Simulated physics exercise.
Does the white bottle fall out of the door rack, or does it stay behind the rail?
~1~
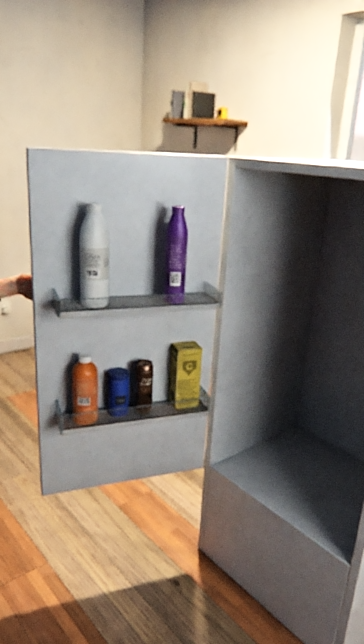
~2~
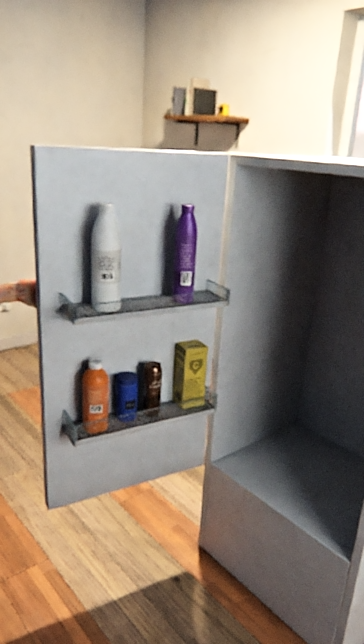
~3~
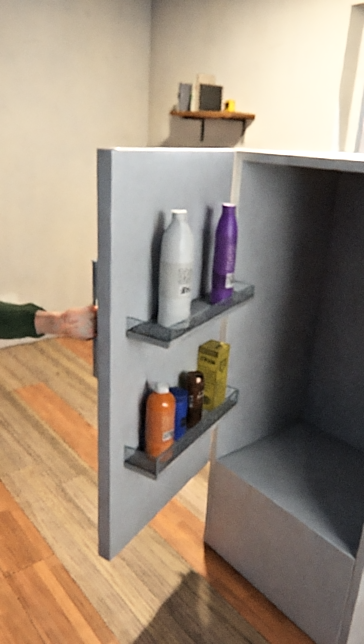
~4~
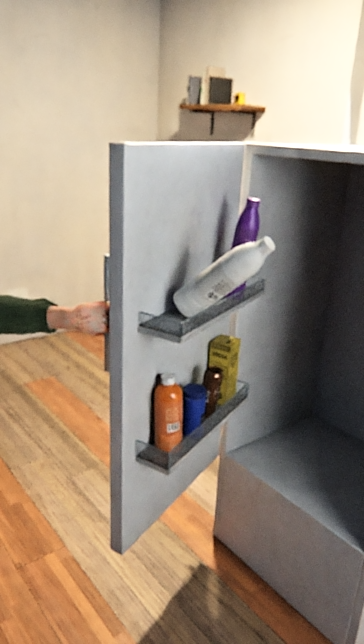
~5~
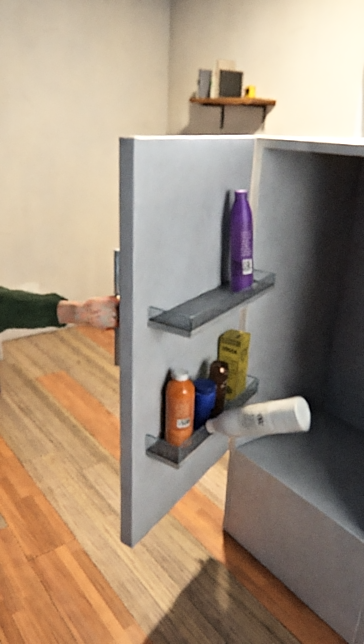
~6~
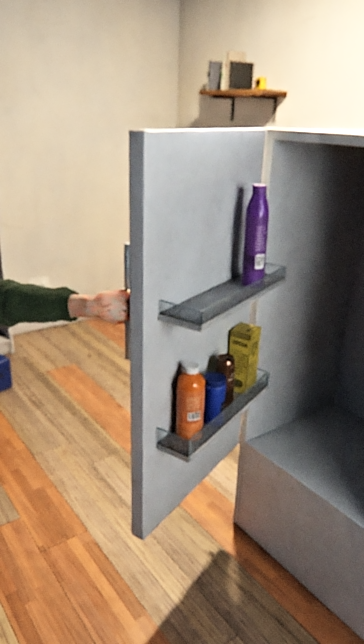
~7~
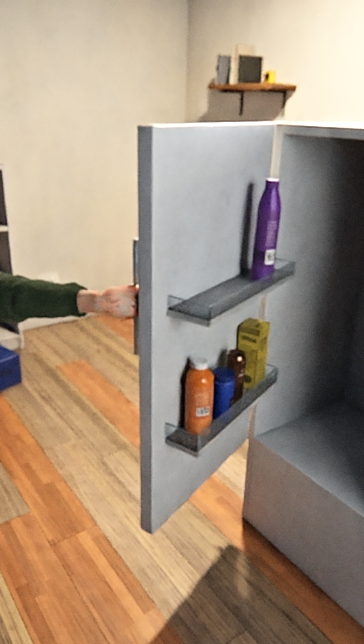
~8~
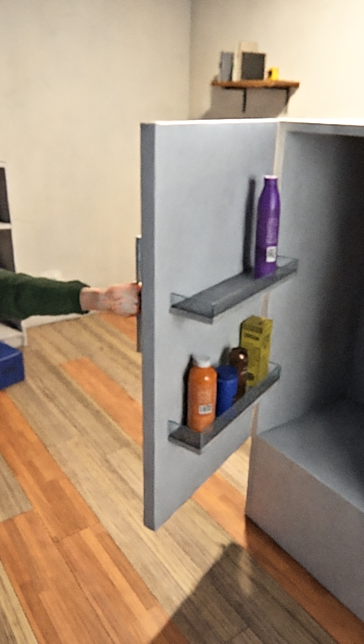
The white bottle falls out, tipping over the rail of the upper rack and dropping away from the door.
